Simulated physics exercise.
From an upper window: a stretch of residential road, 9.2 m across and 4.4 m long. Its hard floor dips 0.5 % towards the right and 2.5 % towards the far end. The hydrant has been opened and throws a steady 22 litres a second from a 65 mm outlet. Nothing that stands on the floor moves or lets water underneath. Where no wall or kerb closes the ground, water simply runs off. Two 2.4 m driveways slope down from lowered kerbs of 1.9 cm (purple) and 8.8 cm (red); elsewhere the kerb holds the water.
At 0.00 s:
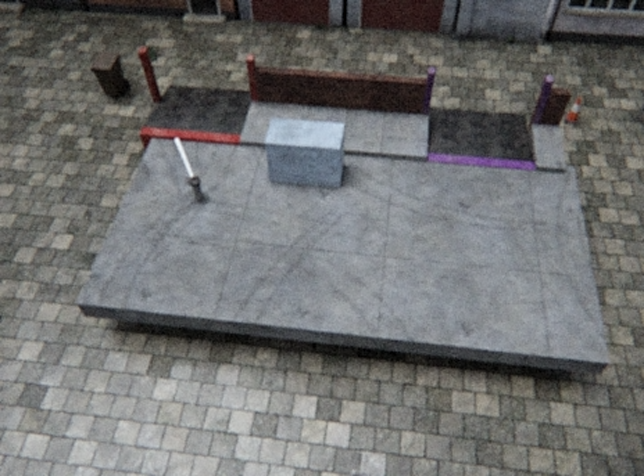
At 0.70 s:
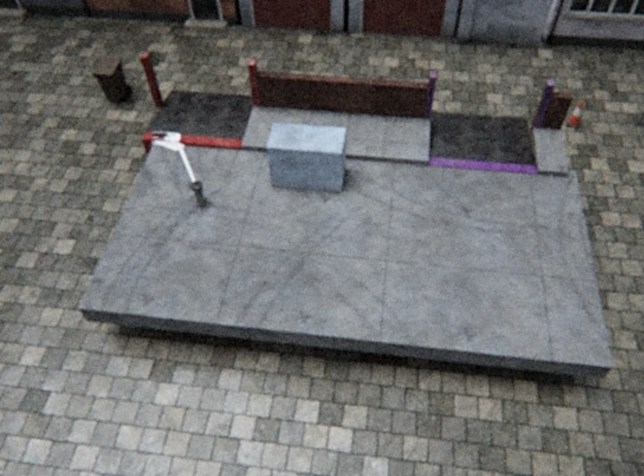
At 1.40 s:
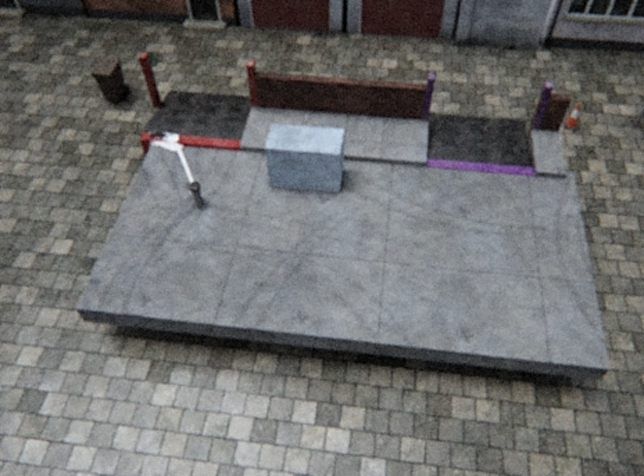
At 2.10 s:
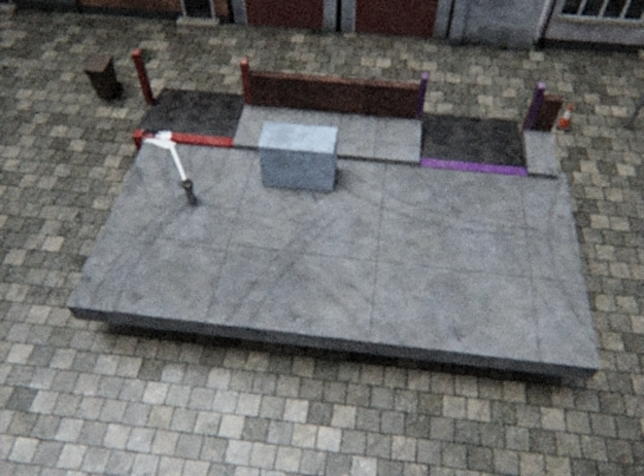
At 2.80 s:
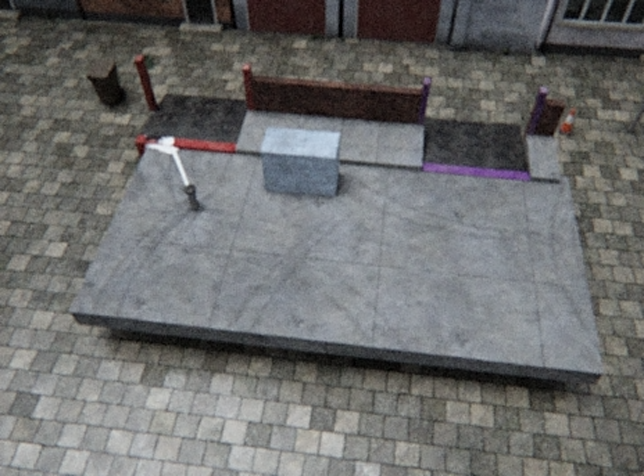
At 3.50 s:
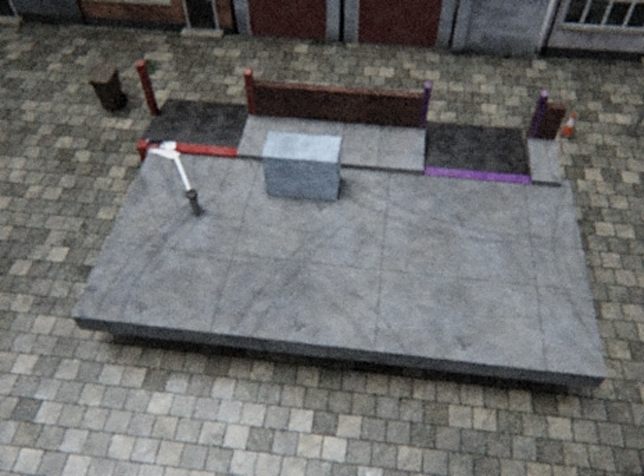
Paved street with a raised grey slab, a slim white post at left gaining a bent top, then staying nearly still.
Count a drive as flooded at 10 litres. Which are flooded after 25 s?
One by one: At the purple driveway it stays under the limit; at the red driveway it goes over the limit.
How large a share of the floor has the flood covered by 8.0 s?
About 0 per cent.
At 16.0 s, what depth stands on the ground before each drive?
In cm: Purple 0.0, red 0.0.
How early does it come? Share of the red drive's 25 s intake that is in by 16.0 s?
Some 65 per cent by then.
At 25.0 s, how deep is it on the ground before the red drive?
Roughly 0.0 cm deep.
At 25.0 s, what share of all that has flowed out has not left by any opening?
About 0 per cent.
After 5.0 s water covers under 5 % of the floor and is deepest (1 cm) near (174, 155); purple driveway not reached, red driveway not reached.
After 8.0 s water covers under 5 % of the floor and is deepest (1 cm) near (174, 155); purple driveway not reached, red driveway not reached.
After 12.0 s water covers under 5 % of the floor and is deepest (1 cm) near (174, 155); purple driveway not reached, red driveway not reached.
After 16.0 s water covers under 5 % of the floor and is deepest (1 cm) near (174, 155); purple driveway not reached, red driveway not reached.
After 25.0 s water covers under 5 % of the floor and is deepest (1 cm) near (174, 155); purple driveway not reached, red driveway not reached.
